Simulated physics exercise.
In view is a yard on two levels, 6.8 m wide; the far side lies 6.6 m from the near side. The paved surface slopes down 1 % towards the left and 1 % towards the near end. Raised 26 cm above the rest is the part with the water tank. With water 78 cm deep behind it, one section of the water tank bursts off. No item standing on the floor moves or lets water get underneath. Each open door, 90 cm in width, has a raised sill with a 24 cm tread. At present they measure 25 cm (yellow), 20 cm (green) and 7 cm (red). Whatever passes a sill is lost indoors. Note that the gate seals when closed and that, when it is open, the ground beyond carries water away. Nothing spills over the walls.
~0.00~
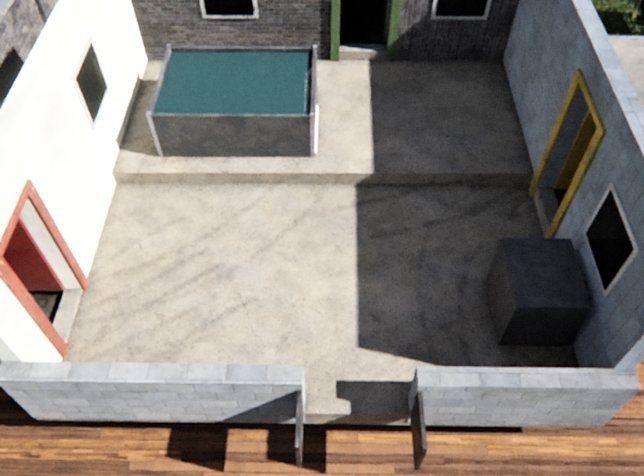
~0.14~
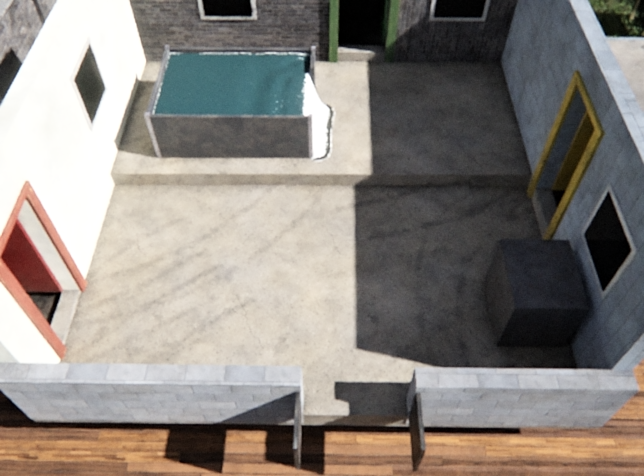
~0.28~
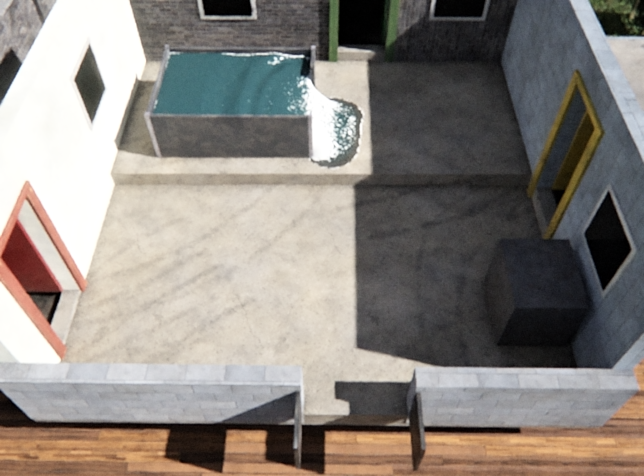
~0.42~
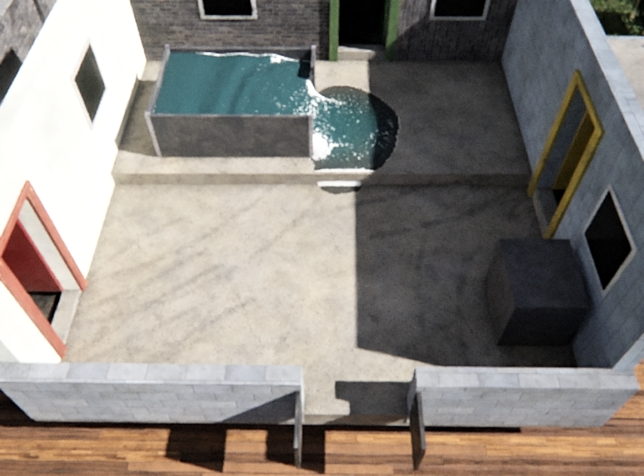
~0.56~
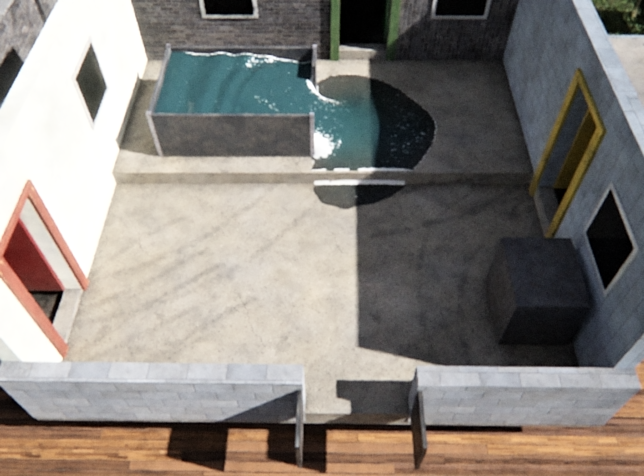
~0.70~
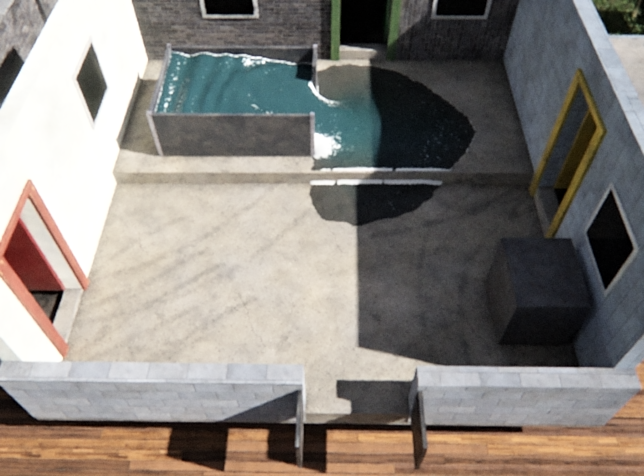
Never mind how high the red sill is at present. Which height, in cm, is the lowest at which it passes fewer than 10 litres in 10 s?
Close to 15 cm.
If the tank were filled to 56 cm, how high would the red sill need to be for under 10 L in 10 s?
Around 9.5 cm high.
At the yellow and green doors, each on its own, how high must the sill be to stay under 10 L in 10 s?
You'd want about 22 centimetres at yellow and about 6.5 centimetres at green.
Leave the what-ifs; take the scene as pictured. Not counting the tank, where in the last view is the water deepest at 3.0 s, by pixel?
Around (547, 277).
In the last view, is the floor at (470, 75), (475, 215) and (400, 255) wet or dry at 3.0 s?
Well, in sequence they're soaked, soaked and soaked.
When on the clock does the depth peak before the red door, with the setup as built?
Near 7.5 s.
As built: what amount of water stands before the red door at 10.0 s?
It works out to about 16.0 centimetres deep.
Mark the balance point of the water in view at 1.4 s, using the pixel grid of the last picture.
Centre of mass: About (299, 126) px.
After 1.4 s water covers 35 % of the floor, deepest (40 cm) near (325, 135); it has not reached the red door.
After 3.0 s water covers 40 % of the floor, deepest (36 cm) near (547, 277); it has not reached the red door.
After 10.0 s water covers 95 % of the floor, deepest (20 cm) near (112, 201); 16 cm at the red door, 115 litres in over its 7 cm sill.
At the red door as built, the water arrived by 6.2 s and peaked near 18 cm at 7.6 s.
Run again over the same 10 s with other heights there, 18 litres in over 14 cm, 1 litre over 18.5 cm. The limit of 10 litres is kept from about 15 cm up.
